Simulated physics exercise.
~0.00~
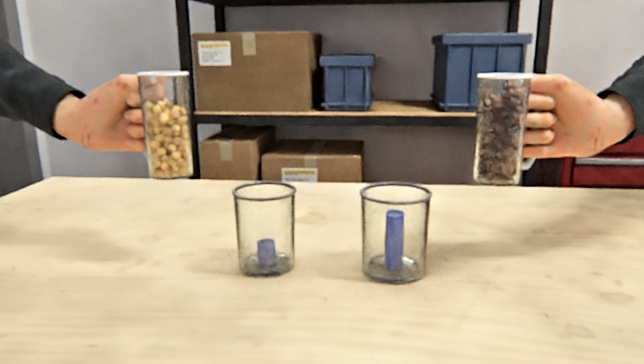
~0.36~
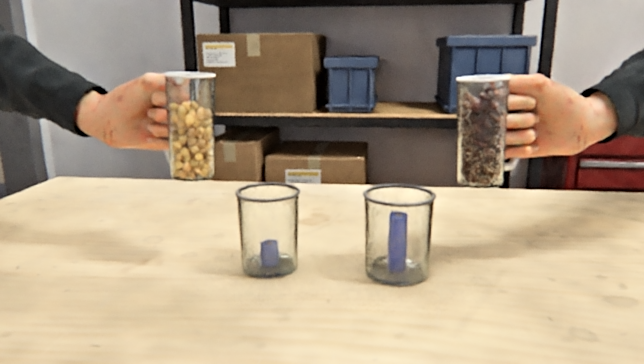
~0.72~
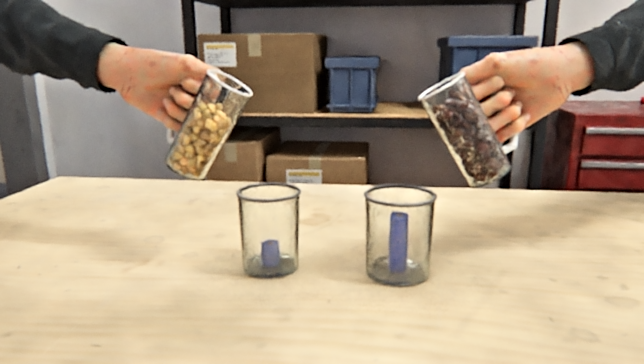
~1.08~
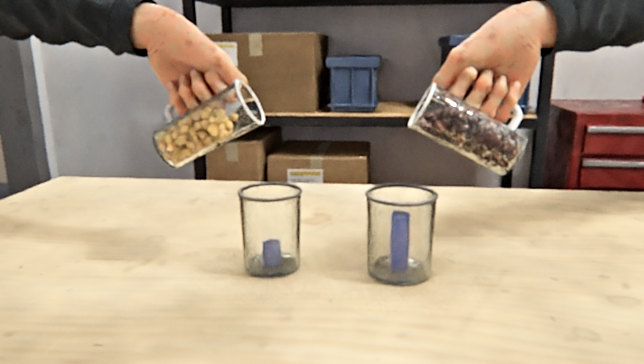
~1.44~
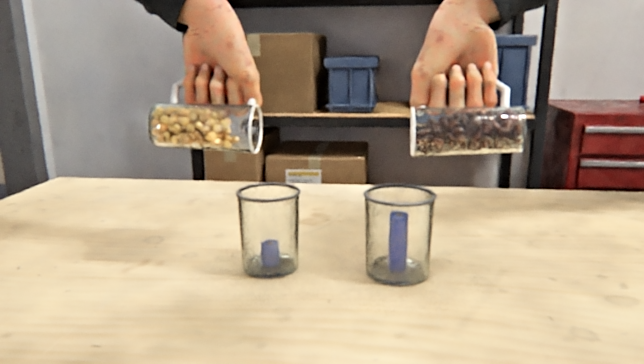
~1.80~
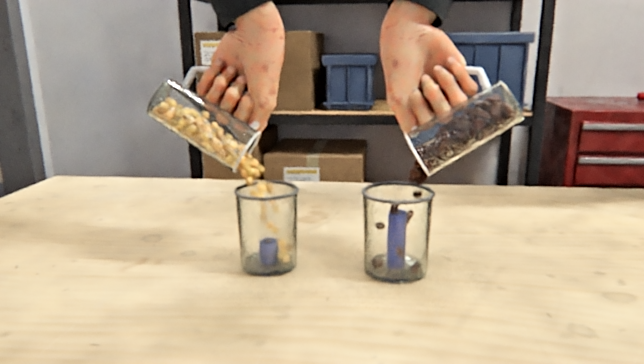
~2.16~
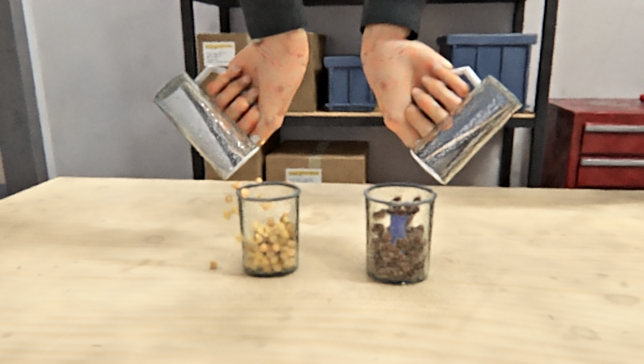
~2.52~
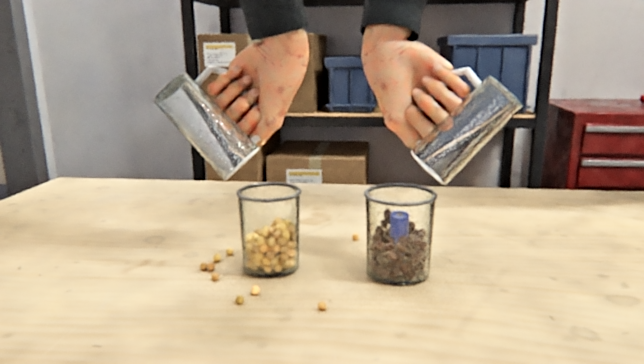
Two hands bring in clear cups from either side, the left one holding pale yellow pieces and the right one dark brown bits, above a wooden table seen from the front by a slightly swaying camera. Below stand two glasses, a short blue piece in the left and a taller one in the right, with shelves of boxes and bins behind. The hands tilt the cups onto their sides, then tip them further until the contents pour down. At the end the cups are empty, both glasses are about half full, and yellow pieces lie scattered on the table. The left blue object is buried, while the right one's top still shows.
